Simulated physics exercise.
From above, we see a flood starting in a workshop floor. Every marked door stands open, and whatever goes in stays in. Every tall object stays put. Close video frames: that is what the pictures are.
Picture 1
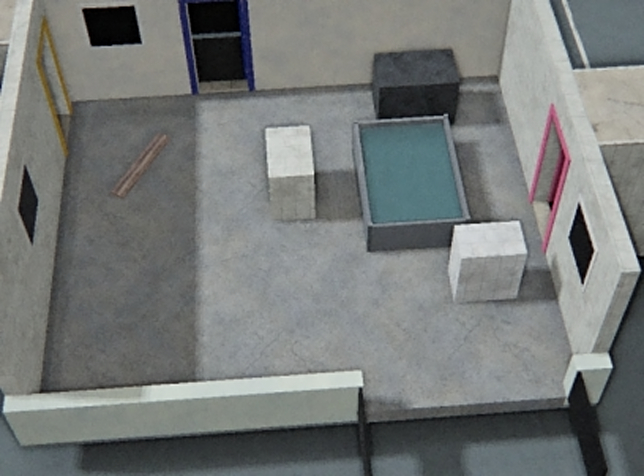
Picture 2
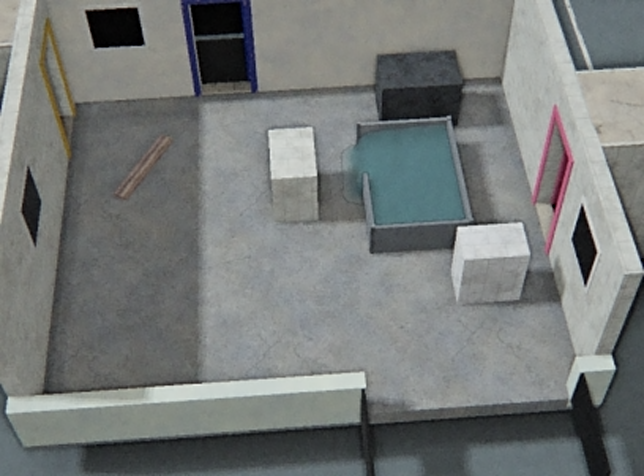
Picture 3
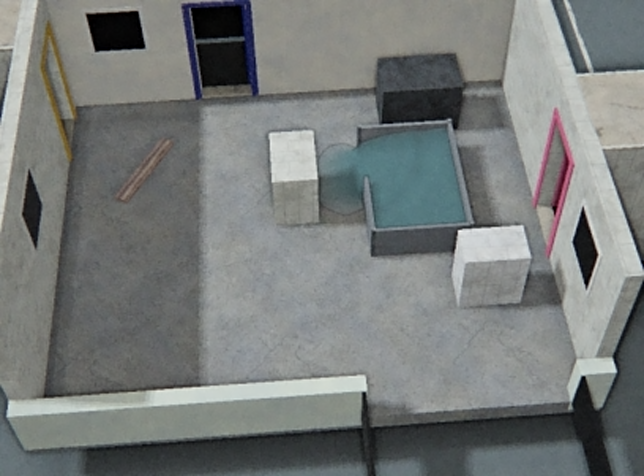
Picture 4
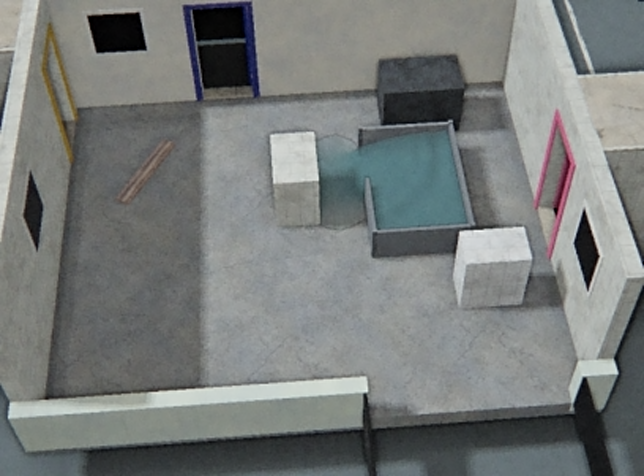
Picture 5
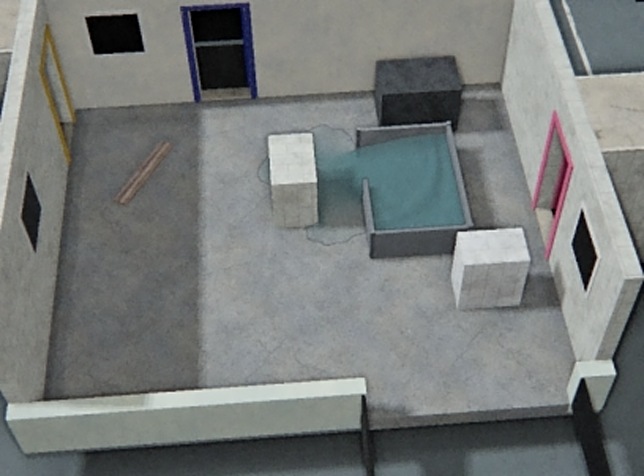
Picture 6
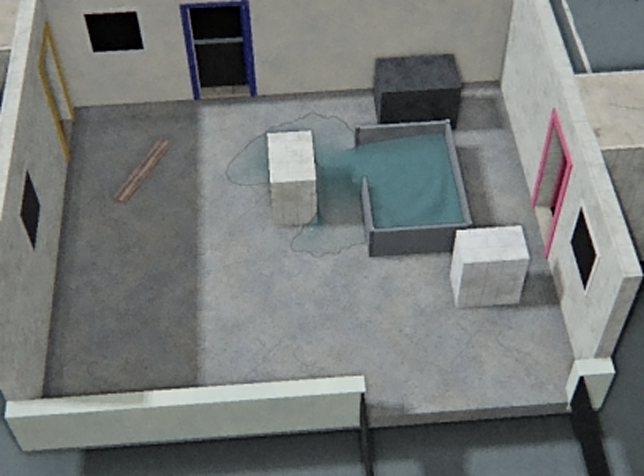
In the video, an open tank of teal water stands among blocks on a grey workshop floor; its left side opens, and water flows out leftward, reaching a white block and spreading around it in a thin, irregular sheet.
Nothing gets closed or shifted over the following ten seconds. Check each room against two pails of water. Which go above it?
The blue door goes above; the pink door stays at or below; the yellow door goes above.
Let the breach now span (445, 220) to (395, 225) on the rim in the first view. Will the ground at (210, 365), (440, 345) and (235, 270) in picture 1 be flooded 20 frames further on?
Submerged, submerged, bone-dry.
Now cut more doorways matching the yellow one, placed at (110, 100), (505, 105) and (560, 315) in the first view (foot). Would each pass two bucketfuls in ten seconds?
Doors one to three: Beats it / does not reach it / does not reach it.
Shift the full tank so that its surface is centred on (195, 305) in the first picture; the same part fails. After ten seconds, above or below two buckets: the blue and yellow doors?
Taking them in turn, the blue door remains short, while the yellow door surpasses that.
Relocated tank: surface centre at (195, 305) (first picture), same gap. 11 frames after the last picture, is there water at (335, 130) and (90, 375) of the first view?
I'd say spared for the first and watered for the second.
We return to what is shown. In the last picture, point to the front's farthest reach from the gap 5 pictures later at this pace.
I'd go with roughly (153, 172).
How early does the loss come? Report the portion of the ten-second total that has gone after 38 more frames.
It works out at roughly 75 per cent.
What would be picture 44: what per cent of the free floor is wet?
My estimate is near 60 per cent.
A moment on, water covers 20 % of the floor; the blue door not reached, the pink door not reached, the yellow door not reached.
Next, water covers 35 % of the floor; the blue door over two buckets in, the pink door not reached, the yellow door not reached.
Then, water covers 40 % of the floor; the blue door over two buckets in, the pink door not reached, the yellow door over two buckets in.
Later, water covers 60 % of the floor; the blue door over two buckets in, the pink door not reached, the yellow door far over two buckets in.
In the end, water covers 75 % of the floor; the blue door far over two buckets in, the pink door not reached, the yellow door far over two buckets in.
